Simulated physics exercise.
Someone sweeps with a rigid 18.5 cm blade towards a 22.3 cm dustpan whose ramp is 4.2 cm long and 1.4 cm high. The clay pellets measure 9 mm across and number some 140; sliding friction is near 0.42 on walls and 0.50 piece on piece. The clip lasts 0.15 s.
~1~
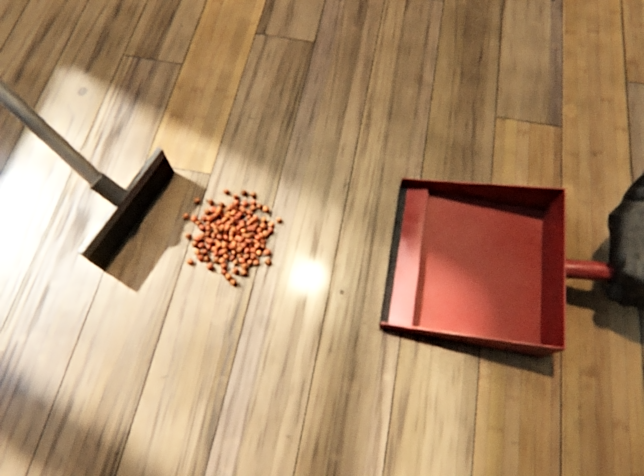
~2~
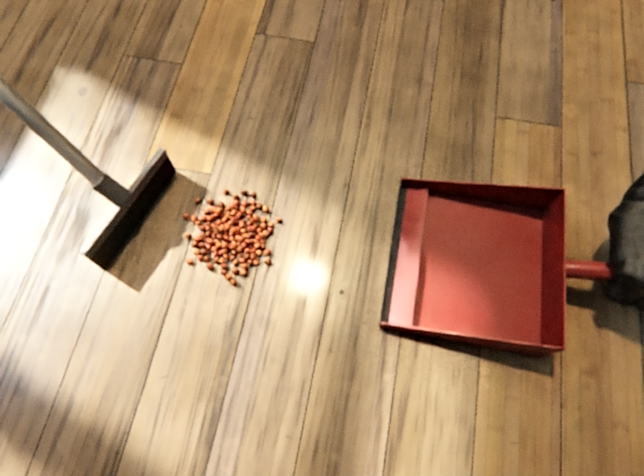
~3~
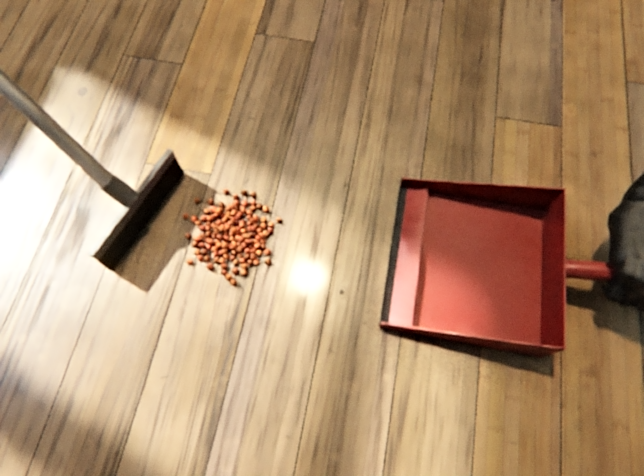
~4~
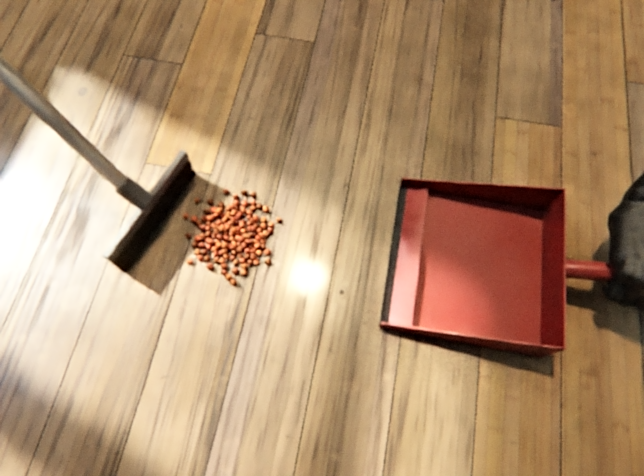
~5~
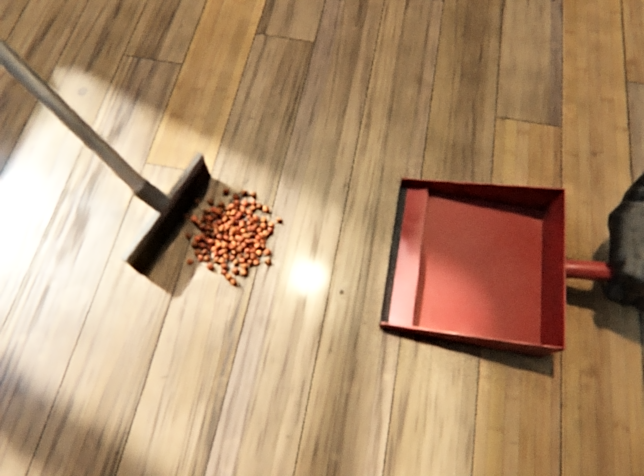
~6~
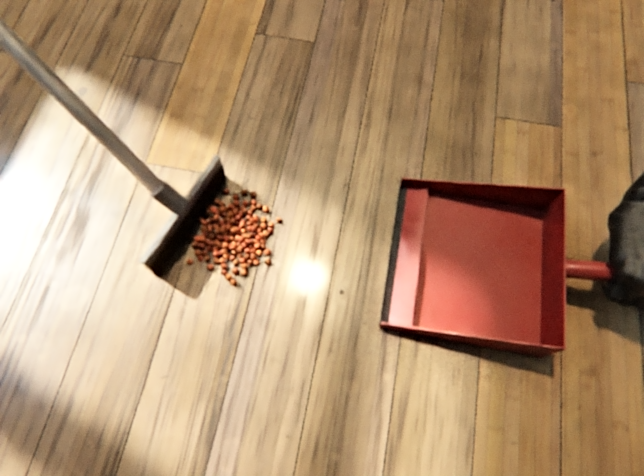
In the video, a dark, flat blade on a long handle slides slowly rightward across a wooden floor and reaches the near edge of a pile of reddish-orange pellets, while a gloved hand keeps a red dustpan still at right.
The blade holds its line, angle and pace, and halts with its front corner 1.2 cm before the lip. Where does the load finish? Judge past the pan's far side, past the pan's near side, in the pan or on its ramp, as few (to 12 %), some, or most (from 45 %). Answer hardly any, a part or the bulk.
Past the pan's far side: Hardly any; past the pan's near side: A part; in the pan or on its ramp: A part.
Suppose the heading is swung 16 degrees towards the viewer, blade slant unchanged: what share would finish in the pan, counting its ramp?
It would be near 30 per cent.
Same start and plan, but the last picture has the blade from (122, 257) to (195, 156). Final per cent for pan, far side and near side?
Pan 5, far 0, near 5.
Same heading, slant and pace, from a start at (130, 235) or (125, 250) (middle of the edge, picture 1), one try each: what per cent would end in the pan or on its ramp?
Some 30 and 30 per cent.
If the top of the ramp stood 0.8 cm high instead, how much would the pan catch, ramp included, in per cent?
It would be near 35 per cent.
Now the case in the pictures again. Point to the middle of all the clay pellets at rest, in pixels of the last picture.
Around (384, 278).
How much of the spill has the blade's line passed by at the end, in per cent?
Some 5 per cent.
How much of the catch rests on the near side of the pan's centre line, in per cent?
About 60 per cent.
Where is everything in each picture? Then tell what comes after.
The first picture shows blade from (85, 254) to (161, 154), moved 0.0 cm, 0 of the pieces shifted so far; middle of the pieces at (232, 234); pan at (479, 268).
The second picture shows blade from (88, 255) to (164, 154), moved 0.4 cm, 0 of the pieces shifted so far; middle of the pieces at (232, 234).
The third picture shows blade from (96, 256) to (171, 155), moved 1.5 cm, 0 of the pieces shifted so far; middle of the pieces at (232, 234).
The fourth picture shows blade from (110, 258) to (184, 157), moved 3.5 cm, 0 of the pieces shifted so far; middle of the pieces at (232, 234).
The fifth picture shows blade from (128, 260) to (201, 159), moved 6.0 cm, 0 of the pieces shifted so far; middle of the pieces at (232, 234).
The sixth picture shows blade from (146, 263) to (218, 161), moved 8.5 cm, 13 of the pieces shifted so far; middle of the pieces at (232, 234); pan at (479, 268).
Then, 0.16 s after the last picture, middle of the blade 16 cm from the lip; 0 % over the lip, far side 0 %, near side 5 %.
Then, 0.27 s after the last picture, middle of the blade 7 cm from the lip; 0 % over the lip, far side 0 %, near side 15 %.
Then, 0.51 s after the last picture, middle of the blade 4 cm from the lip; 30 % over the lip, far side 0 %, near side 20 %.
In the end, far side 0 %, near side 20 %, pan 30 %, in front of the lip or behind the blade 50 %.
